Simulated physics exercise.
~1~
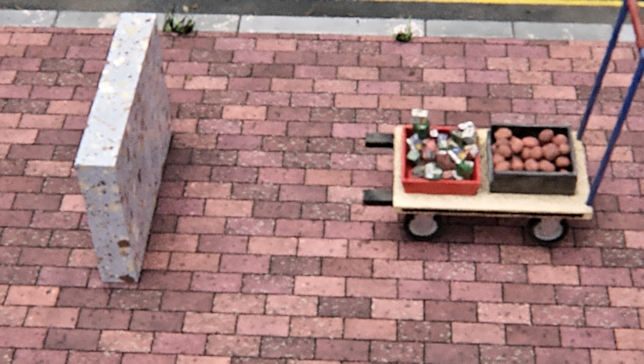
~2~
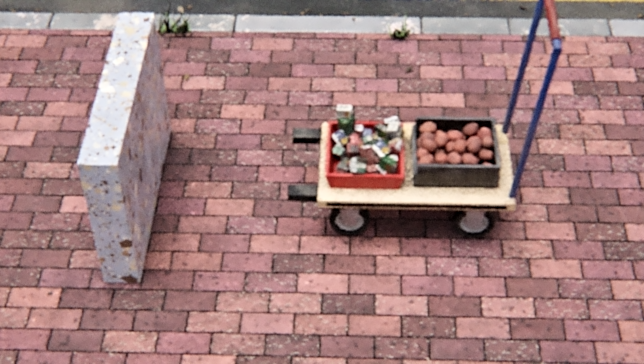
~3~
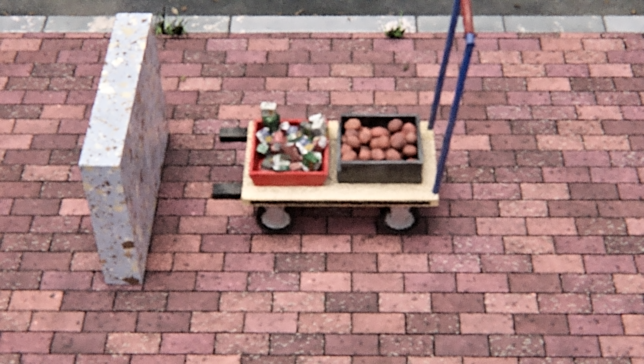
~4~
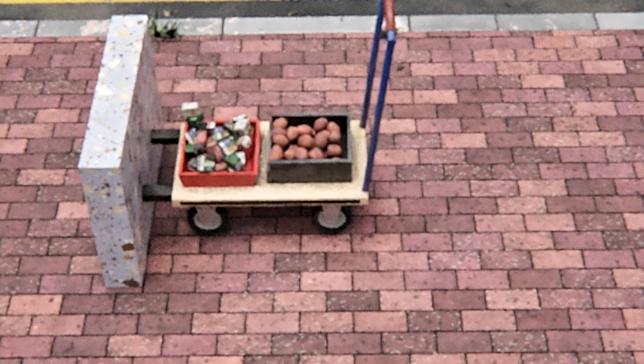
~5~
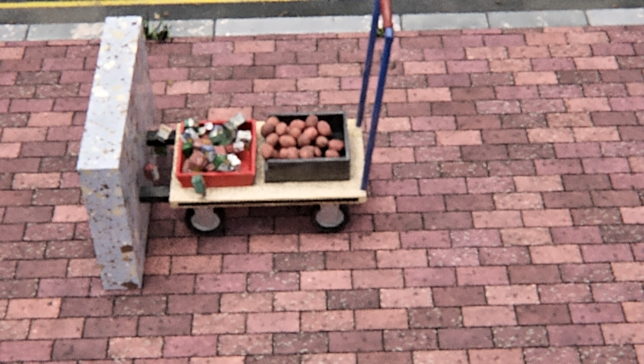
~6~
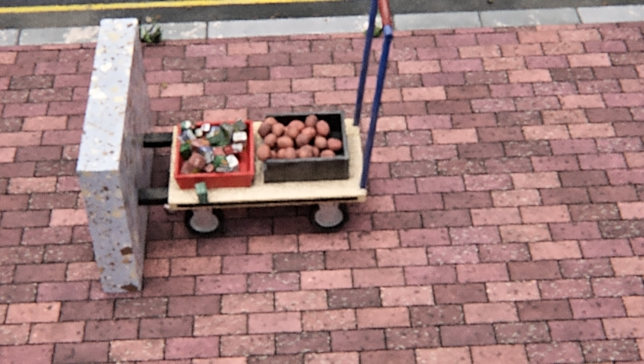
Trolley carrying a red tote of small cartons and a black tote of red potatoes rolling left into a wall, spilling some cartons.
